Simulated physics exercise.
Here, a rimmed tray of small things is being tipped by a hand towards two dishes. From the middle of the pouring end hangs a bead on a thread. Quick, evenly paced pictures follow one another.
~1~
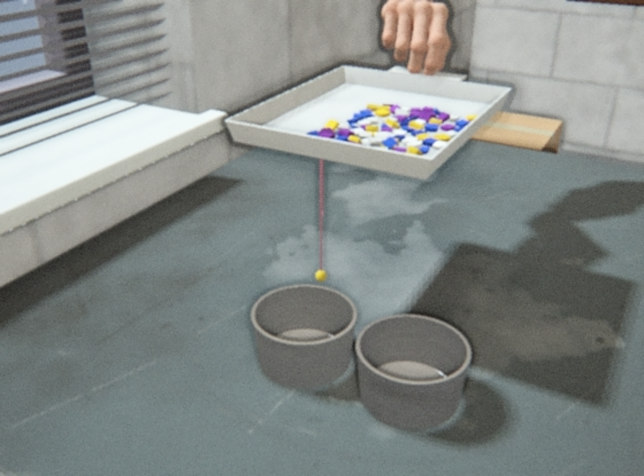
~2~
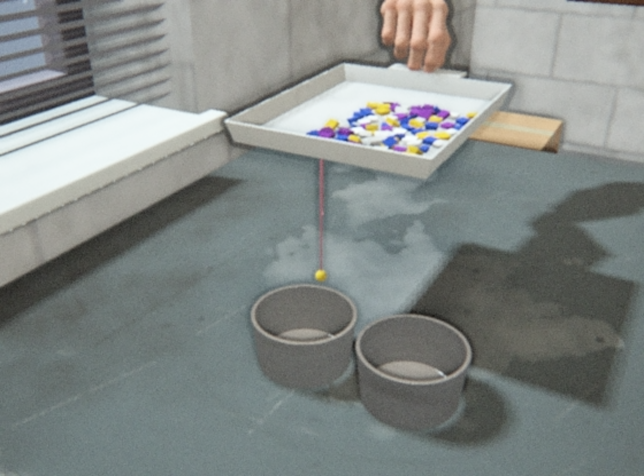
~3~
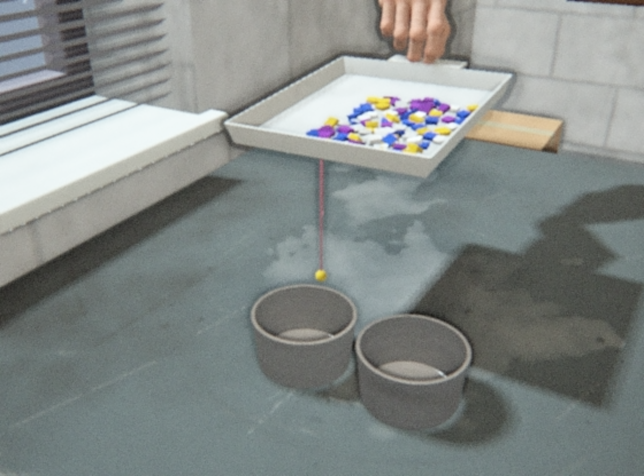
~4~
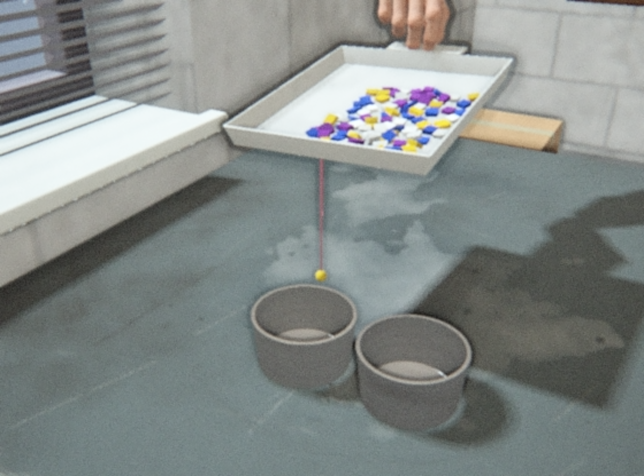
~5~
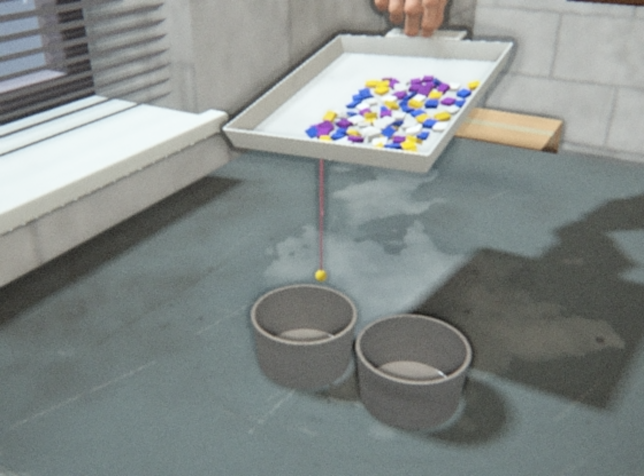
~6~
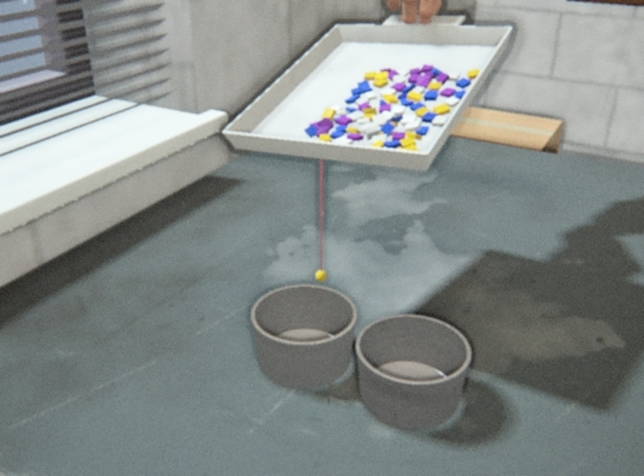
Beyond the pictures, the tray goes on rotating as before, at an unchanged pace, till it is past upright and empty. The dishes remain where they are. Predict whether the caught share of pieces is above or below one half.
Below one half.
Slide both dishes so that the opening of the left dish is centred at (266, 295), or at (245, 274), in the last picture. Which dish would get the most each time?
Place 1: The one on the left side; place 2: The one on the left side.
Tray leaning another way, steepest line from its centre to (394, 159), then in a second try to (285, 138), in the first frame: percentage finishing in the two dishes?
Roughly 50 per cent, and 0 per cent.
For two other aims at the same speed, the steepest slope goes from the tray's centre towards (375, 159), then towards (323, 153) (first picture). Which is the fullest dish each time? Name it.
The right-side dish, then the left-side dish.
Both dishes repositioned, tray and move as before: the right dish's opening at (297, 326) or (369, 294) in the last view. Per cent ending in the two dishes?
About 50 per cent, then about 40 per cent.
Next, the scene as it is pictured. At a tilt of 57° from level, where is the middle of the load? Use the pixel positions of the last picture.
I'd put it at about (312, 127).
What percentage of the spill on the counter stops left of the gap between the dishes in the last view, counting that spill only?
100 in a hundred, roughly.
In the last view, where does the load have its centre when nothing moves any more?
Centre at rest: Close to (247, 333).
Shortly afterwards, tray tipped steeply; the whole lot on the tray.
Next, tray tipped right over; all but a few on the tray; only a few in the left dish; a little outside both; only a few in the air.
Some moments later, tray tipped past a quarter turn; near a third in the left dish; near two thirds outside both.
In the end, tray tipped past a quarter turn; none at all in the right dish; near a third in the left dish; near two thirds outside both.
